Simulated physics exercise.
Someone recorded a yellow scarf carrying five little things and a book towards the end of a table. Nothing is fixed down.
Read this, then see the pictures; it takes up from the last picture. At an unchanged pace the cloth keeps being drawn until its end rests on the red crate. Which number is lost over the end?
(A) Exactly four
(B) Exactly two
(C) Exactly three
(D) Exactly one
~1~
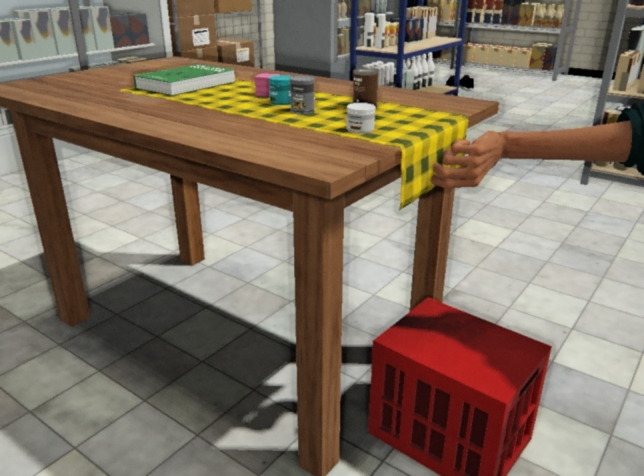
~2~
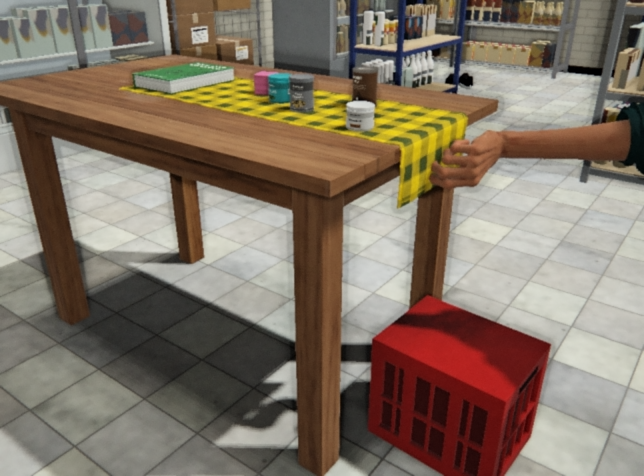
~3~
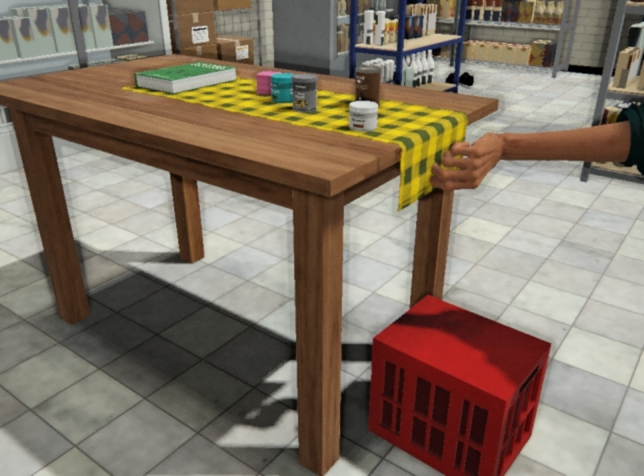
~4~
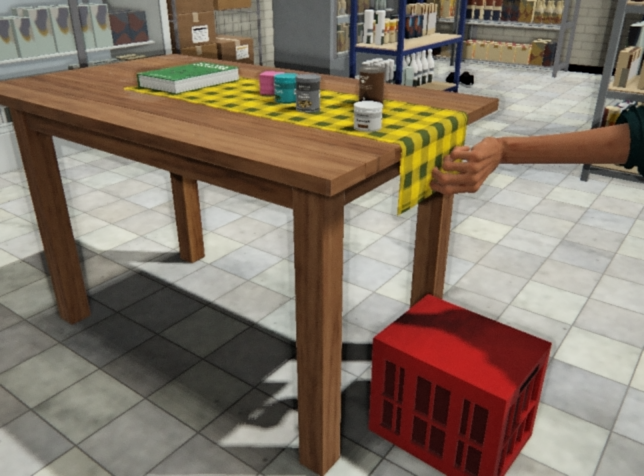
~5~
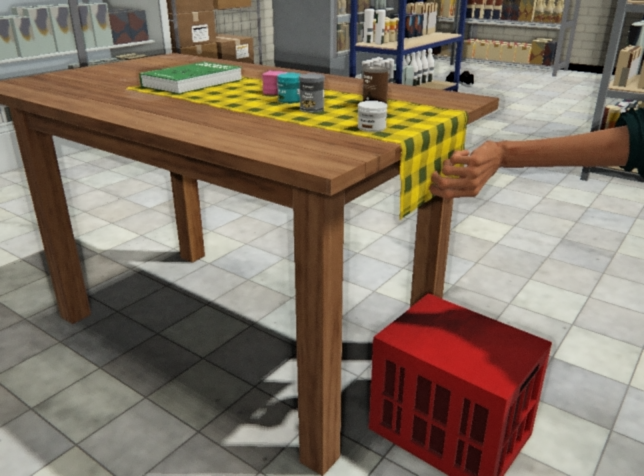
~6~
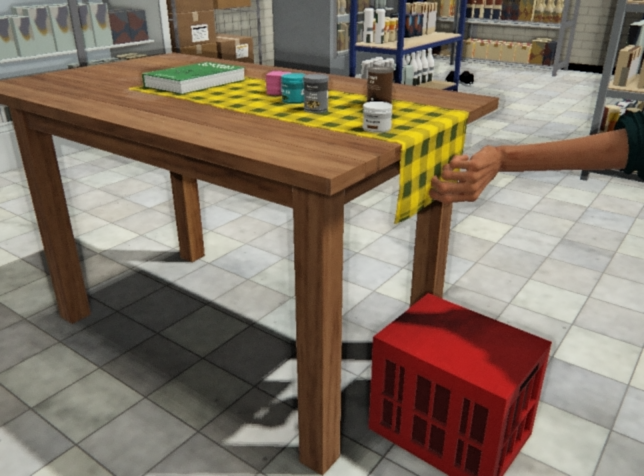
Answer: C.
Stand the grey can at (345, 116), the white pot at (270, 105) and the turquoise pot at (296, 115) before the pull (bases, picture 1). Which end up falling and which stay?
Result - grey can: Down; white pot: Still up; turquoise pot: Down.
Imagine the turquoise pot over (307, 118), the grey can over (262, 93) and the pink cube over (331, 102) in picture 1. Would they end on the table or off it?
The turquoise pot ends up knocked off; the grey can ends up still aboard; the pink cube ends up knocked off.
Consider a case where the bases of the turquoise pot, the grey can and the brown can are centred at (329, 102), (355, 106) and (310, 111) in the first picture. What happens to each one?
Looking at each one, the turquoise pot drops away, the grey can drops away and the brown can drops away.
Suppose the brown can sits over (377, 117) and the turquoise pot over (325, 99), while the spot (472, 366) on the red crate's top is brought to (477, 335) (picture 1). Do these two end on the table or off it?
In the end the brown can is no longer on top and the turquoise pot is still on top.
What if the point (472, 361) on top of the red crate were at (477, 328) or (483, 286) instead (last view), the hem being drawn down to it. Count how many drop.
The numbers are 2 and 1.
Soon after, hem near (428, 259); white pot gone.
Then, hem near (427, 293); white pot and brown can gone.
Further on, hem on the crate; white pot, brown can and grey can gone.
At rest, hem on the crate; white pot, brown can and grey can gone. It carries off three.
